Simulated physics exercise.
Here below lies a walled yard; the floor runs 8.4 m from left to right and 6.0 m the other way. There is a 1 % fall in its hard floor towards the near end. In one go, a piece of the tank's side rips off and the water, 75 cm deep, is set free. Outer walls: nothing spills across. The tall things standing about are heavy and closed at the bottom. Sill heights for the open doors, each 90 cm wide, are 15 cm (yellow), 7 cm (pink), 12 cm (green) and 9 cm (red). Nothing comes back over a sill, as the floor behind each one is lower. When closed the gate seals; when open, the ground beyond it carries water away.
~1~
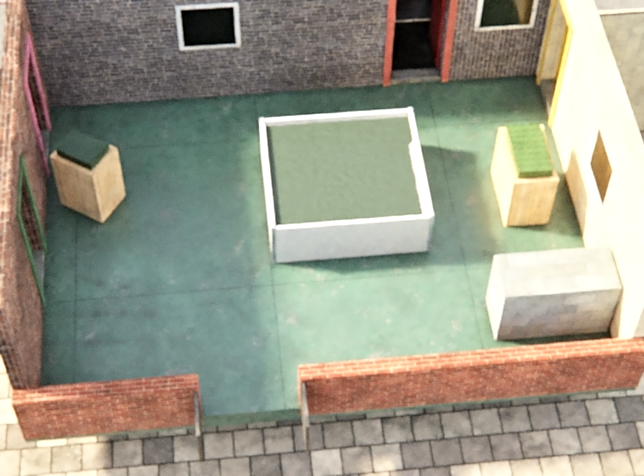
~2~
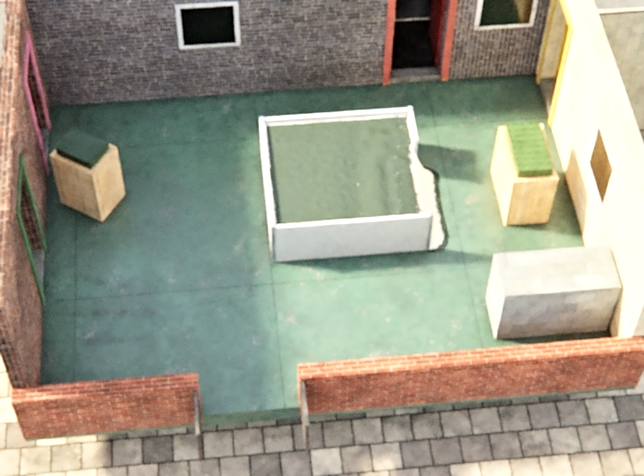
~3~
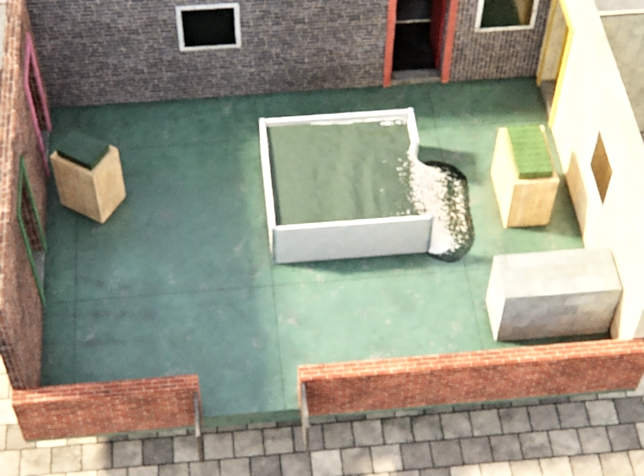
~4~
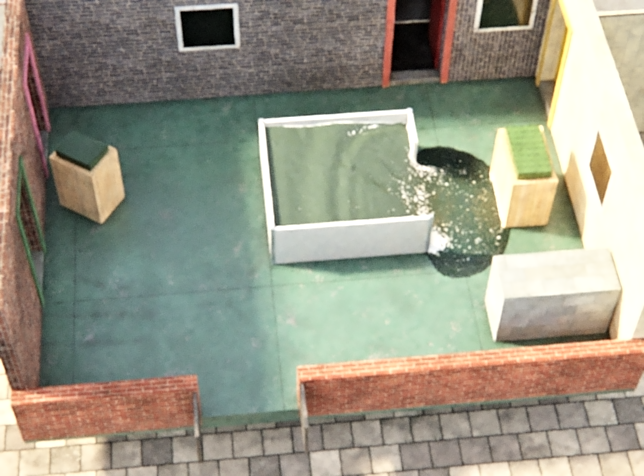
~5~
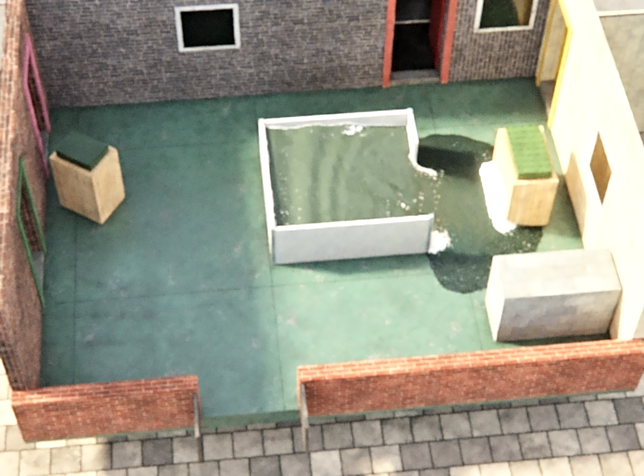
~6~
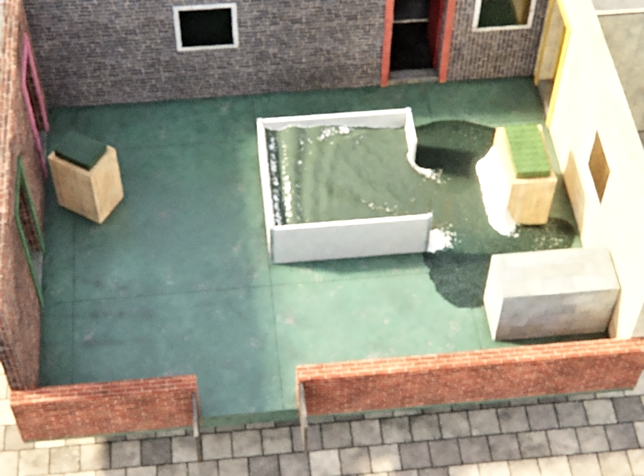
Water burst out through the right side of a white-walled tank in a brick-walled yard, spreading rightward across the green floor in a dark pool and washing around a wooden box with a green top.
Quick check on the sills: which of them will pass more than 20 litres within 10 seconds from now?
Sill check: Yellow door passes more; pink door passes more; green door passes less or equal; red door passes more.
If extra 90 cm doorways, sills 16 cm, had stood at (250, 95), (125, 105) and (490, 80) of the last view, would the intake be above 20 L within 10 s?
Taking them in order, the first gets too little, the second too little and the third enough.
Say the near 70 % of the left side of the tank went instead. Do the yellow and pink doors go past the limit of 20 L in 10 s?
Here's how it goes: Yellow falls short, pink exceeds it.
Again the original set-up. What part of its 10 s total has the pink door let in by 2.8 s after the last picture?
That works out near 0%.
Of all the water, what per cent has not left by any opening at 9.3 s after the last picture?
88 %.
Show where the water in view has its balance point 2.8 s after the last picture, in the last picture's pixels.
At roughly (430, 198).
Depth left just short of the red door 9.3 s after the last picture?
Around 9.0 cm deep.
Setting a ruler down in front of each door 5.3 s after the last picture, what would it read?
Yellow 20 cm, pink 0 cm, green 0 cm, red 13 cm.
Then, 0.7 s after the last picture water covers 15 % of the floor and is deepest (55 cm) near (486, 211); yellow door 12 cm at the sill, 0 L in, pink door not reached, green door not reached, red door not reached.
Then, 1.5 s after the last picture water covers 25 % of the floor and is deepest (52 cm) near (586, 287); yellow door 20 cm at the sill, 4 L in, pink door not reached, green door not reached, red door 18 cm at the sill, 2 L in.
Then, 2.8 s after the last picture water covers 45 % of the floor and is deepest (37 cm) near (477, 88); yellow door 29 cm at the sill, 47 L in, pink door not reached, green door not reached, red door 19 cm at the sill, 48 L in.
Then, 5.3 s after the last picture water covers 80 % of the floor and is deepest (21 cm) near (528, 84); yellow door 20 cm at the sill, 150 L in, pink door not reached, green door not reached, red door 13 cm at the sill, 111 L in.
Then, 9.3 s after the last picture water covers 90 % of the floor and is deepest (15 cm) near (47, 166); yellow door 9 cm at the sill, 159 L in, pink door 15 cm at the sill, 113 L in, green door 11 cm at the sill, 0 L in, red door 9 cm at the sill, 122 L in.
